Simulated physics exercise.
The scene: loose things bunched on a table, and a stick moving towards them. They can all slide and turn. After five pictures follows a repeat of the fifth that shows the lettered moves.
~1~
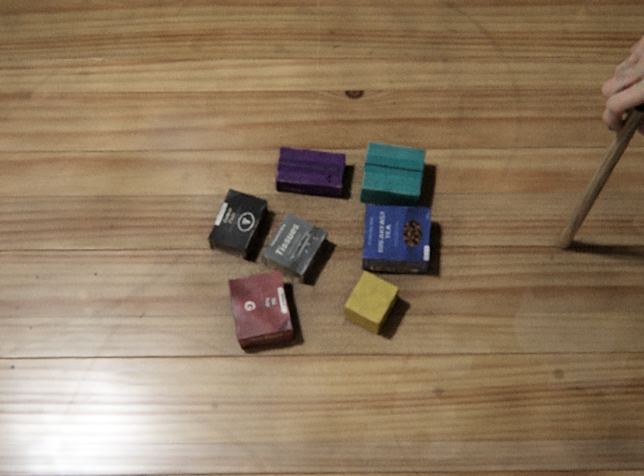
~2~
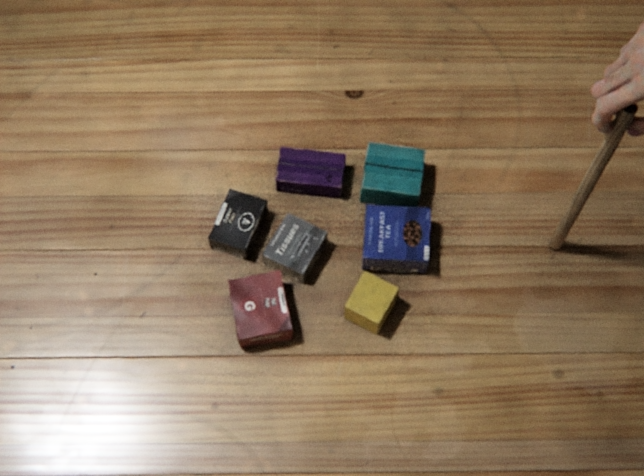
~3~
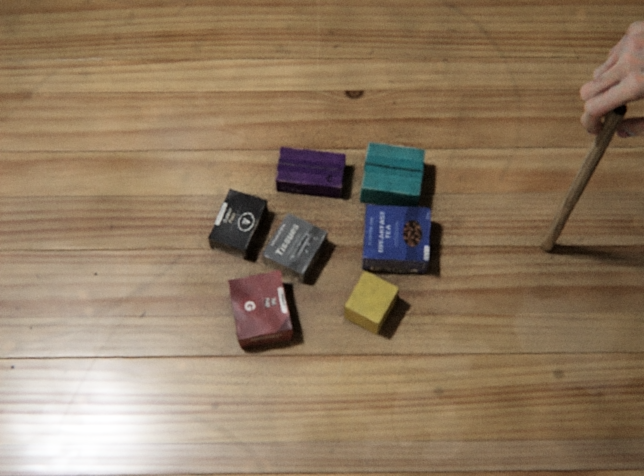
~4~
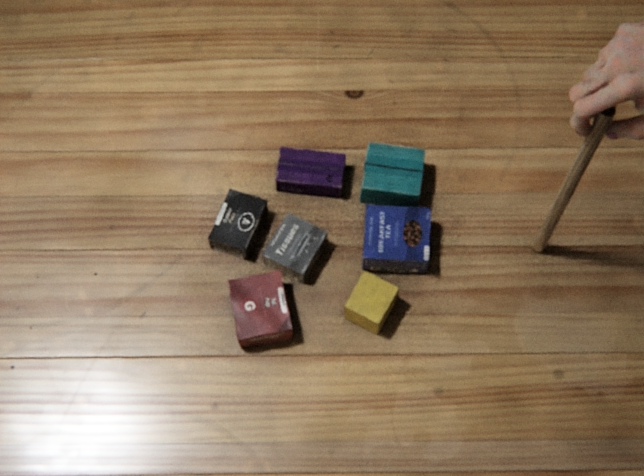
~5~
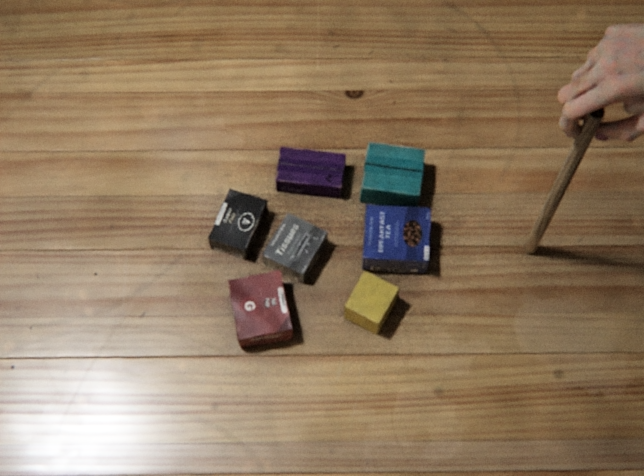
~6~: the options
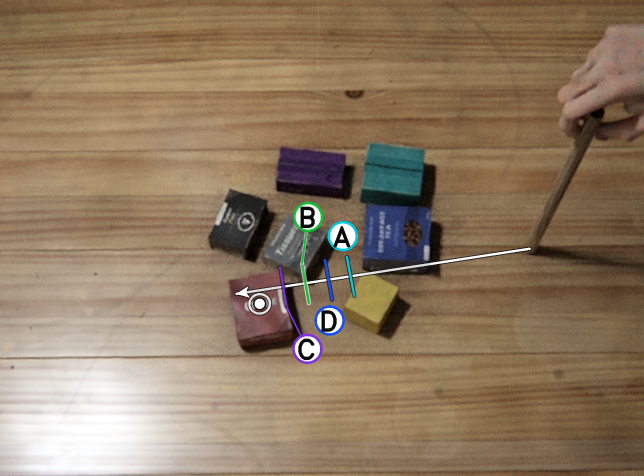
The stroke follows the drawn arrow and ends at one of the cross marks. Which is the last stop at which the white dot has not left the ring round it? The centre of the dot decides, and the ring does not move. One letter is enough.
The farthest safe stop is C.
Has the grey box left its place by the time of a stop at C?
Yes.
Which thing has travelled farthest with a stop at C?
It is the blue packet.
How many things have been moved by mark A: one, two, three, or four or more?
It has moved two.
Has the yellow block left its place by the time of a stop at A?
No.
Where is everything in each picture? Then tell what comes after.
The first picture shows grey box (295, 248); turquoise box (393, 175); yellow block (371, 303).
The second picture shows yellow block (371, 303); red box (260, 310).
The third picture shows purple box (311, 173); black box (238, 225).
The fourth picture shows blue packet (396, 239); grey box (295, 248).
The fifth picture shows turquoise box (393, 175); yellow block (371, 303); red box (260, 310).
On the marked copy, A at (350, 277); B at (305, 284); C at (283, 286); D at (329, 280); the arrow from (530, 249) to (236, 294); the white dot at (259, 304).
Following C. Soon after the start, foot of the stick (442, 263).
Later, foot of the stick (354, 276); blue packet (349, 231); grey box (285, 240).
In the end, foot of the stick (283, 287); blue packet (344, 230); grey box (285, 238); the dot is still in its ring.
As for the rest, A keeps the dot in but is short; B keeps the dot in but is short; D keeps the dot in but is short.
